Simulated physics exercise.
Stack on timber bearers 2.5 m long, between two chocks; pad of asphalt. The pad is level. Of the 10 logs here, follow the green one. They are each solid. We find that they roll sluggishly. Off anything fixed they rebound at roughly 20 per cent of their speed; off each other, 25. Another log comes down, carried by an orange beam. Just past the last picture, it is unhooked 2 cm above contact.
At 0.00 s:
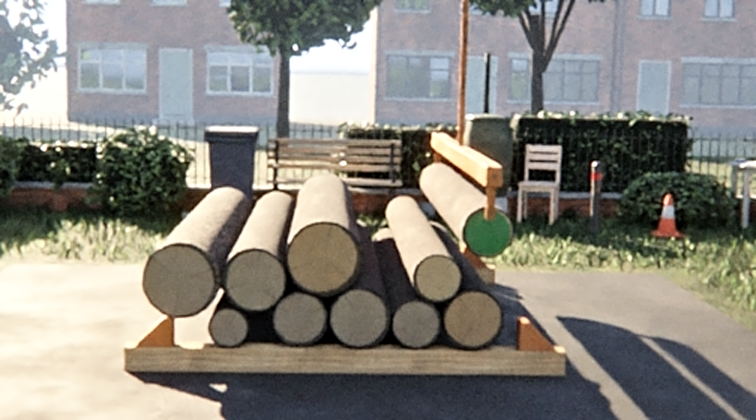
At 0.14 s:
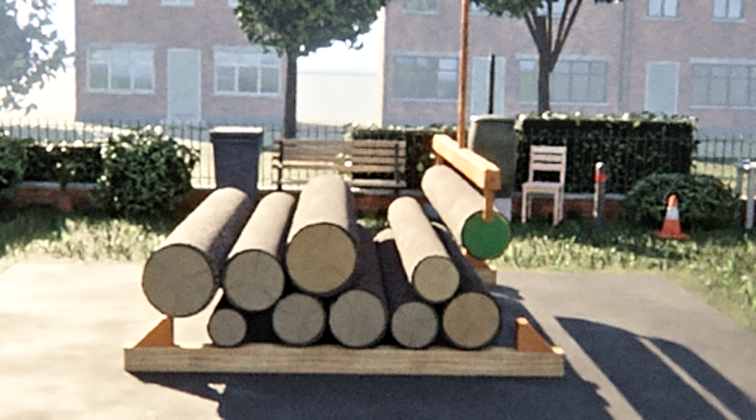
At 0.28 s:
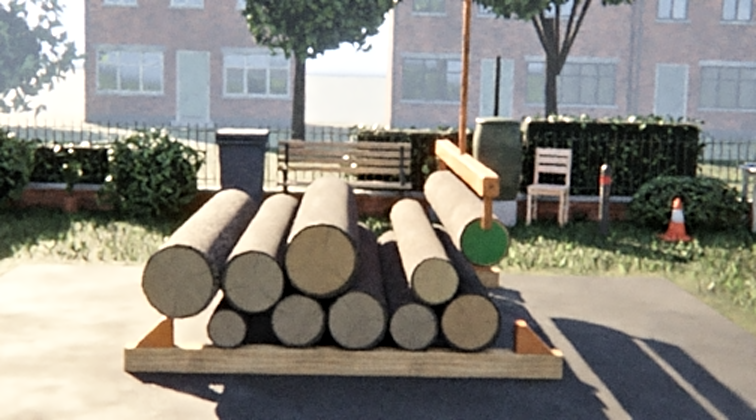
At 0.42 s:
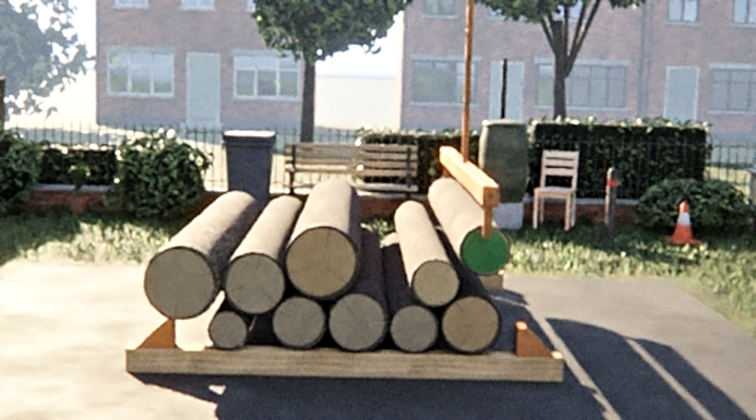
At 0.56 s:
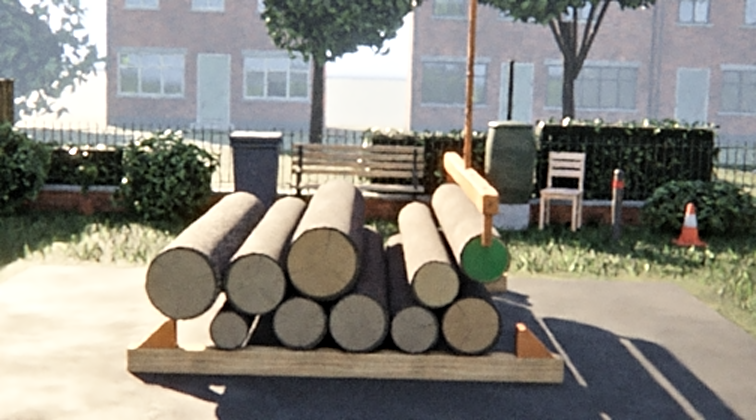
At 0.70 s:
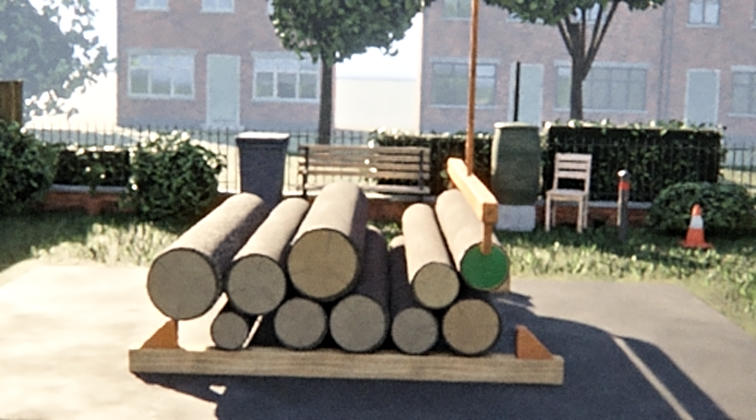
We see a stack of logs on timber bearers between orange chocks, with a green-ended log hanging from an orange beam at the right. The beam slowly lowers the log slightly while the view shifts gently around the stack.
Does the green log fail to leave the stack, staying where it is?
No, it gets away.
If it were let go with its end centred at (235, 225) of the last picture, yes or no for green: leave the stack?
Then green no.
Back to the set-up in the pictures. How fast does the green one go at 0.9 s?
Close to 0.4 m/s then.
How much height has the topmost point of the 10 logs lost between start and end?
Drop: Approx. 10 centimetres.
After 0.9 s, green is up on others, 15 cm inside the right chock, rolling right; 0 past a chock so far.
After 1.2 s, green is on the bearers, 5 cm inside the right chock, rolling right; 0 past a chock so far.
After 1.4 s, green is beyond the right chock, rolling right; 1 past a chock so far.
At rest (3.1 s), green is beyond the right chock; 1 past a chock so far.
